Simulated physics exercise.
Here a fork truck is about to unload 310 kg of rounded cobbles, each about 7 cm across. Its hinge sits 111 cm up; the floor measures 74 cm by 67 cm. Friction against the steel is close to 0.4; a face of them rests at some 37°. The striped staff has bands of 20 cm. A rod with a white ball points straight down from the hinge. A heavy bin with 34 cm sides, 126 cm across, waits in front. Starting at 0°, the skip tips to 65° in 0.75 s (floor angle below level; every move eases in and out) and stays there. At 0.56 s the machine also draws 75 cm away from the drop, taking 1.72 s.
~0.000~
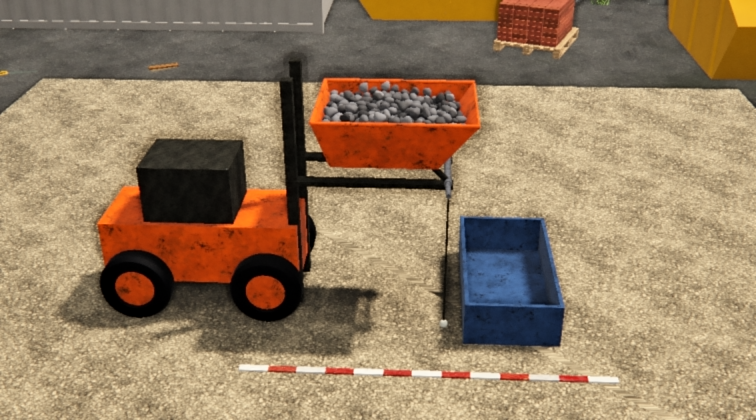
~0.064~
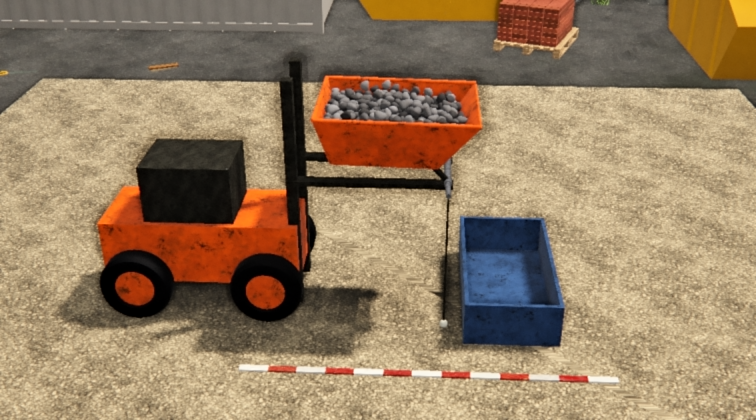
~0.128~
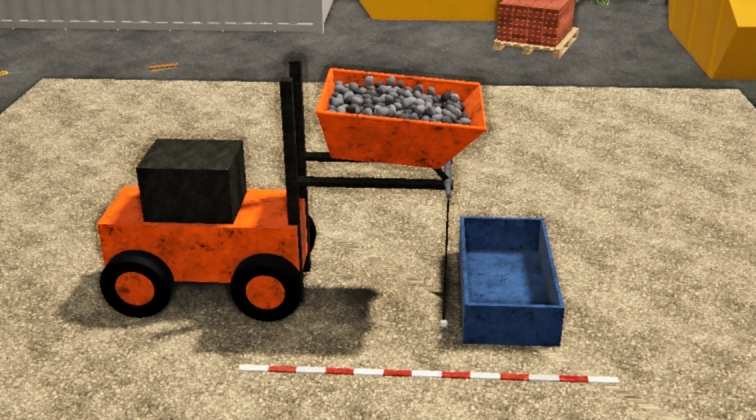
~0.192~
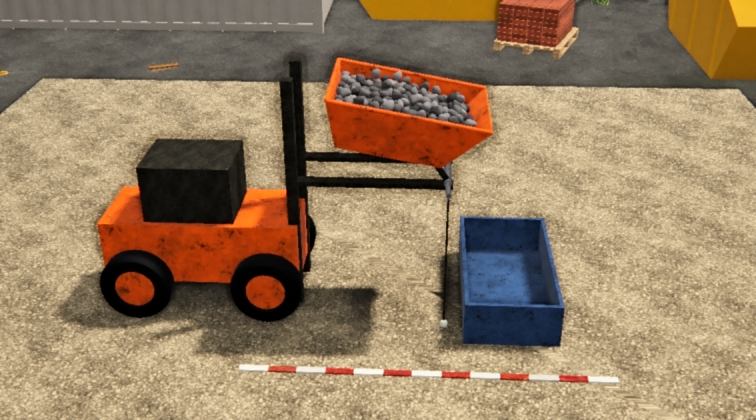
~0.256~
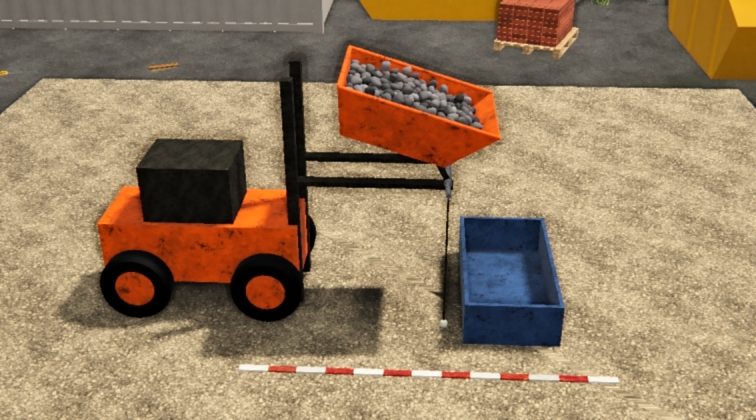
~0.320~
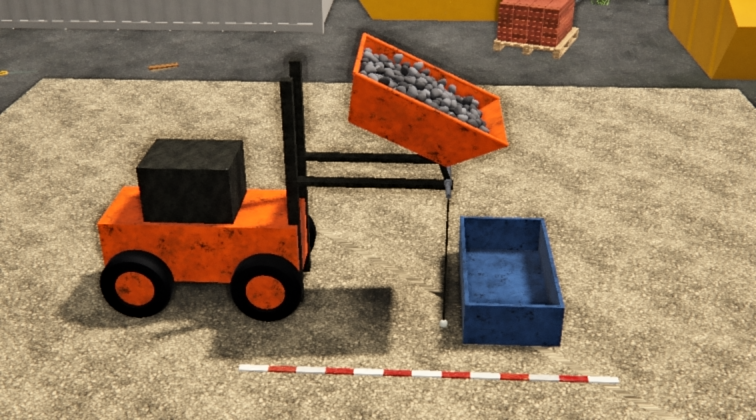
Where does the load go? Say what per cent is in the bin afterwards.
Roughly 30 per cent ends in the bin.
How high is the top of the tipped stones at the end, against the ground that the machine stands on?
About 22 cm above it.
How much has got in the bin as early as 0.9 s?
About 10 per cent by then.
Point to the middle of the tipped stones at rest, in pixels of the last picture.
Near (554, 292).
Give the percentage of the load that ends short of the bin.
About 20 per cent.
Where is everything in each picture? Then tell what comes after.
Lip at (480, 127), floor tilted 0°, highest stones at (393, 98), in the first picture.
Lip at (481, 128), floor tilted 1°, highest stones at (390, 96); the stones move at 0.4 m/s on average, in the second picture.
Lip at (486, 130), floor tilted 5°, highest stones at (383, 91); the stones move at 0.7 m/s on average, in the third picture.
Lip at (492, 133), floor tilted 11°, highest stones at (364, 84); the stones move at 1.0 m/s on average, in the fourth picture.
The skip is at 18°, its lip at (500, 138); the top of the load is at (362, 74); the stones move at 1.1 m/s on average, in the fifth picture.
Lip at (507, 145), floor tilted 25°, highest stones at (373, 62); the stones move at 1.2 m/s on average, in the sixth picture.
After 0.6 s the floor is at 55°; 100 % in the skip; the foremost stones are at (511, 150).
After 0.9 s the floor is at 65°; 87 % in the skip, 12 % in the bin, 1 % beside or beyond the bin; the foremost stones are at (564, 191).
After 2.7 s the floor is at 65°; 7 % in the skip, 10 % short of the bin, 31 % in the bin, 51 % beside or beyond the bin; the foremost stones are past the picture's edge.
After 5.1 s the floor is at 65°; 0 % in the skip, 18 % short of the bin, 31 % in the bin, 51 % beside or beyond the bin; the foremost stones are past the picture's edge.
